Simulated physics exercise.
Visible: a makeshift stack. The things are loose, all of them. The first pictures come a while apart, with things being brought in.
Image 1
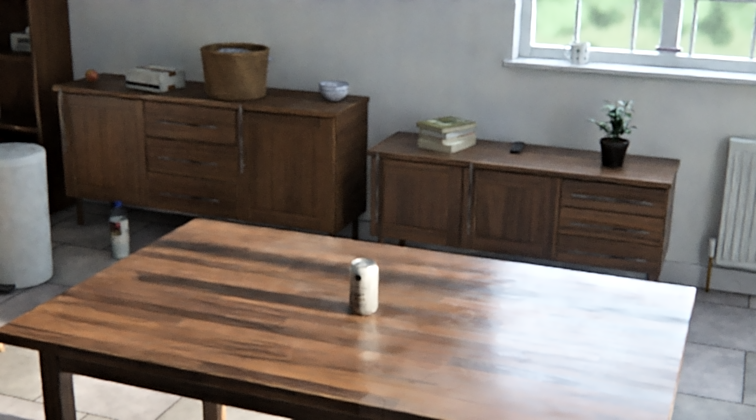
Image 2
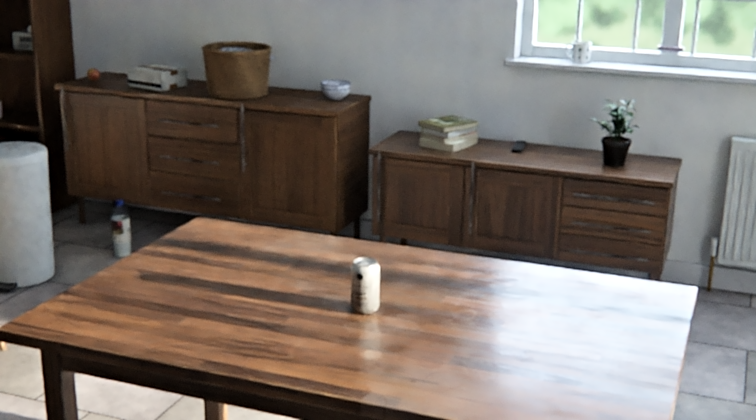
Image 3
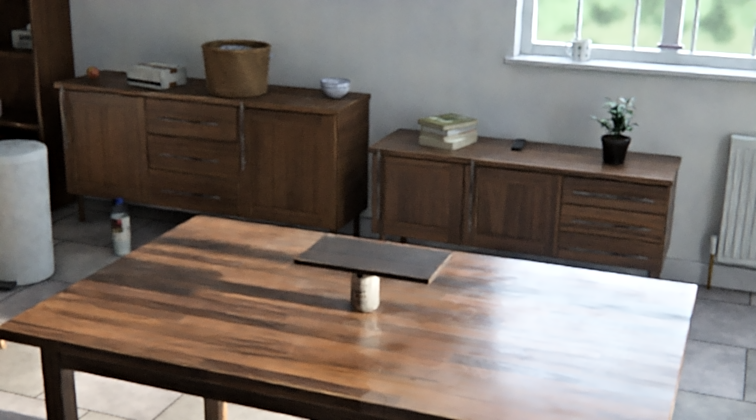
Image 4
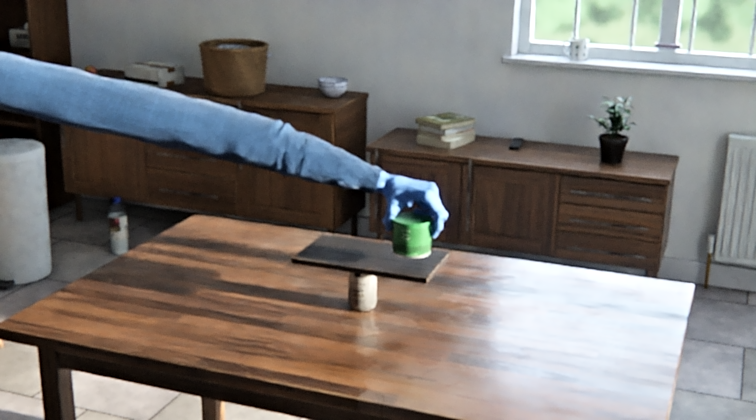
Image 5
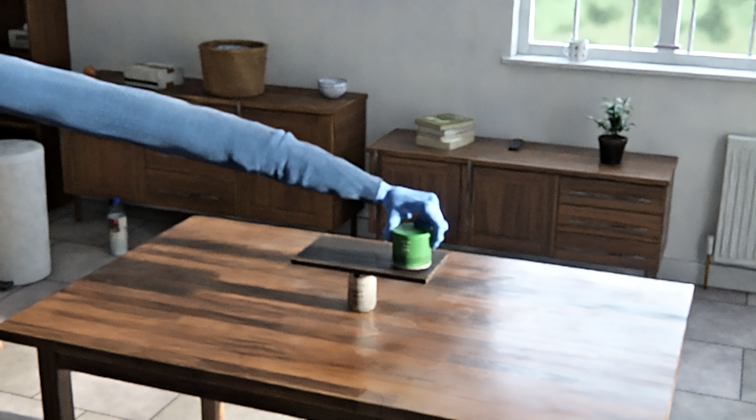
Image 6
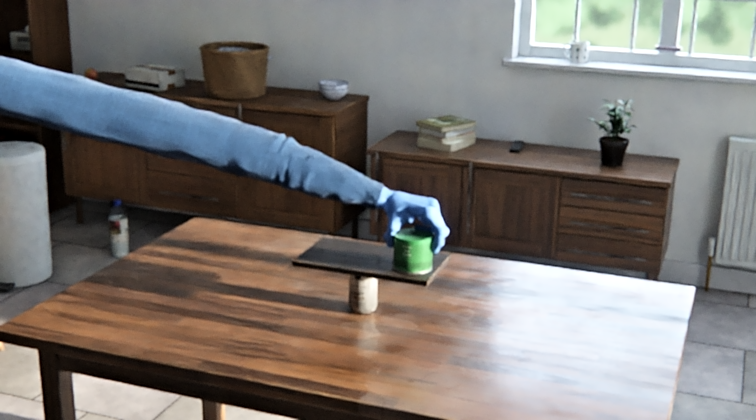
A blue-gloved hand lowering a green tin onto the right side of a black board laid across a small can on a wooden table.
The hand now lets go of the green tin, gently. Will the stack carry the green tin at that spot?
Comes down.
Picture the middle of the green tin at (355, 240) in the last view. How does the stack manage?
Well, it survives then.
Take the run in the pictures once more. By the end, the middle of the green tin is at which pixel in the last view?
It ends up close to (453, 316).
Then, 0.30 s past the last view, green tin now fallen; black board rocked 52° from its first pose.
Then, 0.40 s past the last view, black board rocked 53° from its first pose.
Then, 0.60 s past the last view, black board rocked 40° from its first pose.
Finally, fallen, green tin; down or leaning hard in the stack, black board; white can still in place. Final places as the last picture's camera would see them, green tin near (453, 316). The stack gives way.
